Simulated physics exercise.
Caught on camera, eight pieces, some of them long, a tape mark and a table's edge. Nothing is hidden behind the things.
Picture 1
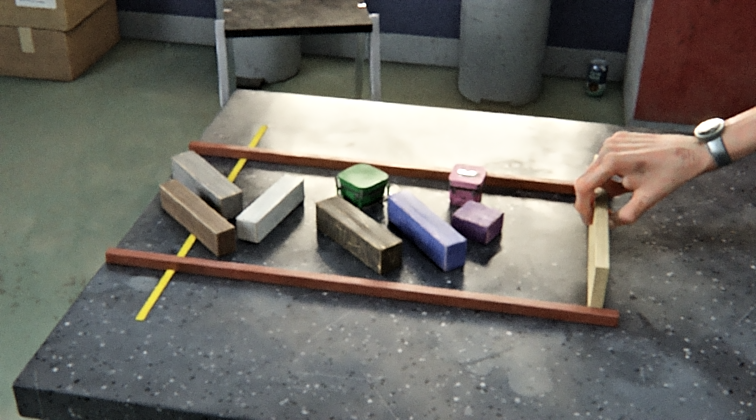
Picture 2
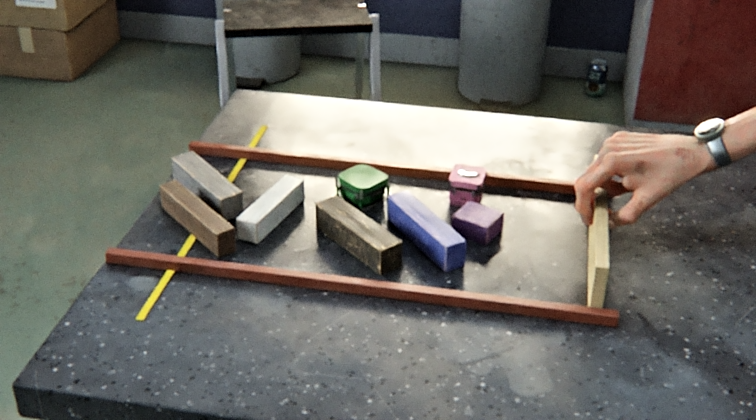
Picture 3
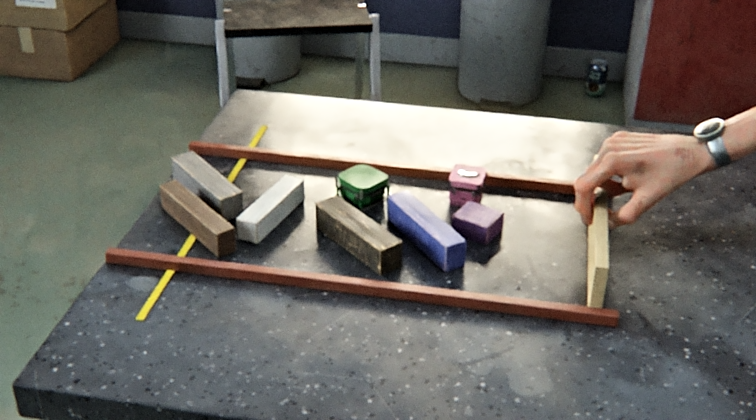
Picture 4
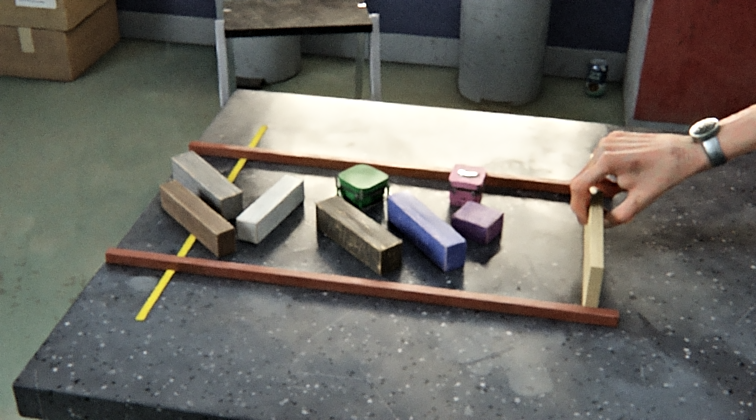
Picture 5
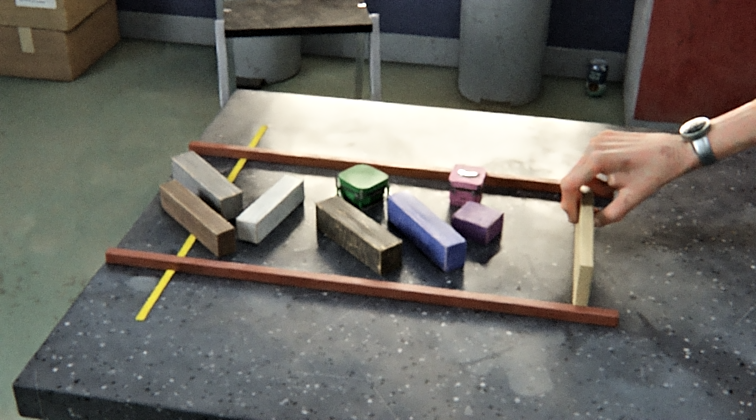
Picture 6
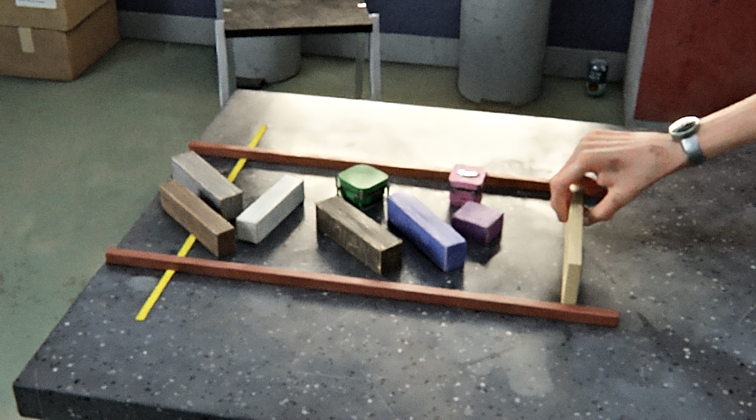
On a dark speckled tabletop, eight blocks and small boxes sit between two reddish-brown rails, with a yellow tape strip beneath them at the left. A hand wearing a watch holds a pale board upright at the right, still at first, then slides it slightly left while the other pieces stay put.
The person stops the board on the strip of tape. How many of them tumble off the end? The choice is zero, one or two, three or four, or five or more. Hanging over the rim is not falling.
In the end the number that fall off is three or four.
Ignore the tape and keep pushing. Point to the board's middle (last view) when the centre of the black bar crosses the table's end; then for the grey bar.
Near (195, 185) and (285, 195).
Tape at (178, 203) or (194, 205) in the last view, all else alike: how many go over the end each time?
Down on the floor: 6 and 4.
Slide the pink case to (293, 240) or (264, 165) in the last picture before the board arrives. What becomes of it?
The pink case survives; stays on.
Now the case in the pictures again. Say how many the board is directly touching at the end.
That makes 4.
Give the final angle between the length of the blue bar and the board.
Near 40 degrees.
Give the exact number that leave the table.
It comes to 3.
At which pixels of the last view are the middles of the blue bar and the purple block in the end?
Near (164, 201) and (197, 191).
Soon after, none off yet; grey bar at rest near (207, 186); brown bar at rest near (197, 217); white bar at rest near (272, 208).
At rest, the number that fall off is three or four; fallen, white bar, brown bar and grey bar.
